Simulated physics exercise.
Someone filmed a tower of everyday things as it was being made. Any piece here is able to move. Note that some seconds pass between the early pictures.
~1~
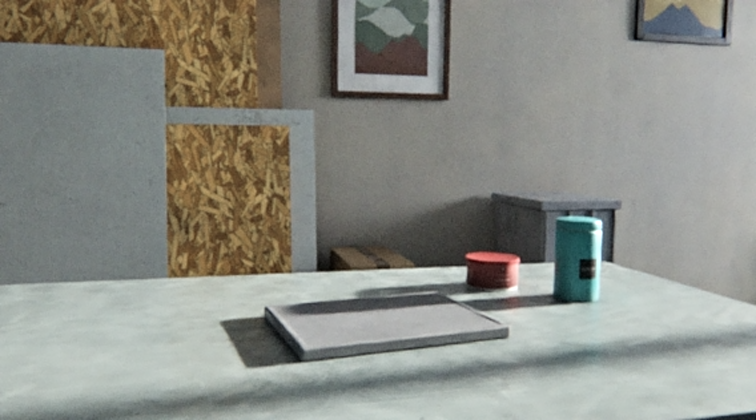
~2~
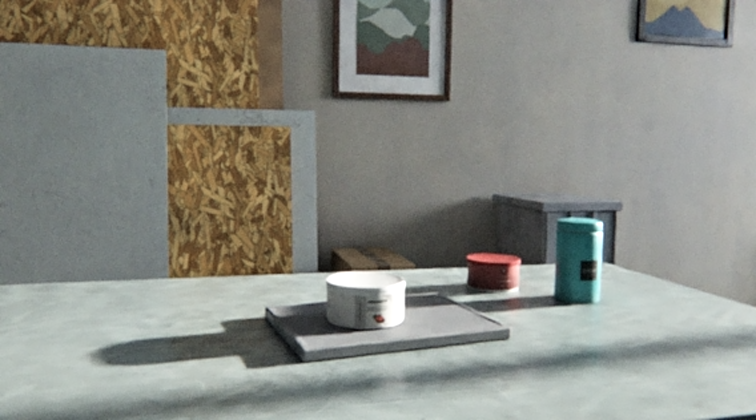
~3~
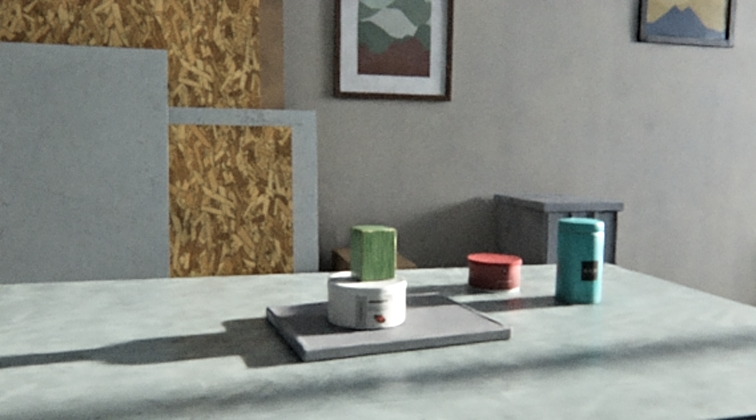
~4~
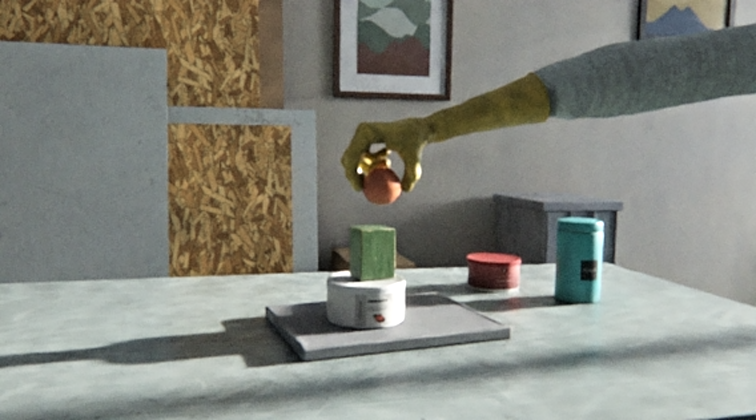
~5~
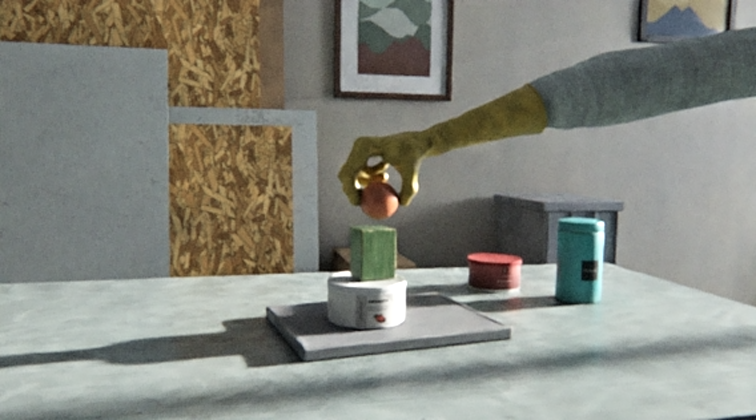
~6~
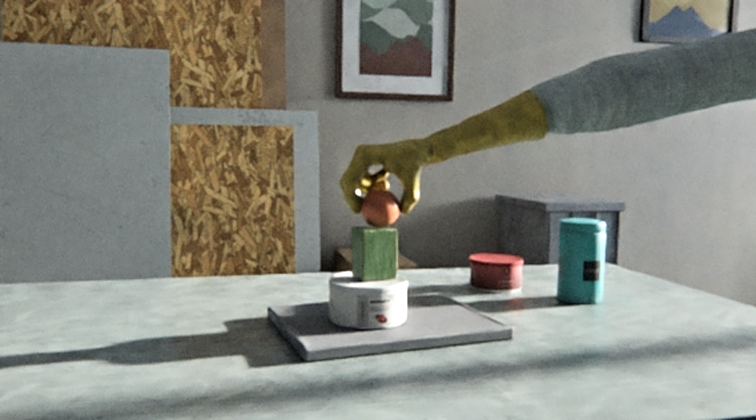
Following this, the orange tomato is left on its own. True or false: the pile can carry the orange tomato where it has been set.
True.
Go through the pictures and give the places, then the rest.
In the first frame, the last thing is not in view yet.
In the second frame, the last thing is not in view yet; grey tray (382, 322).
In the third frame, the last thing is not in view yet; red tub (494, 273).
The fourth frame shows still above its spot; orange tomato (382, 186); turquoise jar (578, 260).
The fifth frame shows still above its spot; orange tomato (379, 200); white tub (366, 298).
The sixth frame shows in place under the hand; orange tomato (380, 208); green block (374, 253).
Then, 0.50 s on from there, no change.
Then, 1.30 s on from there, orange tomato resting near (380, 209).
In the end, all 6 unmoved. At the end, from the last picture's camera, orange tomato near (380, 209). The pile keeps its balance.
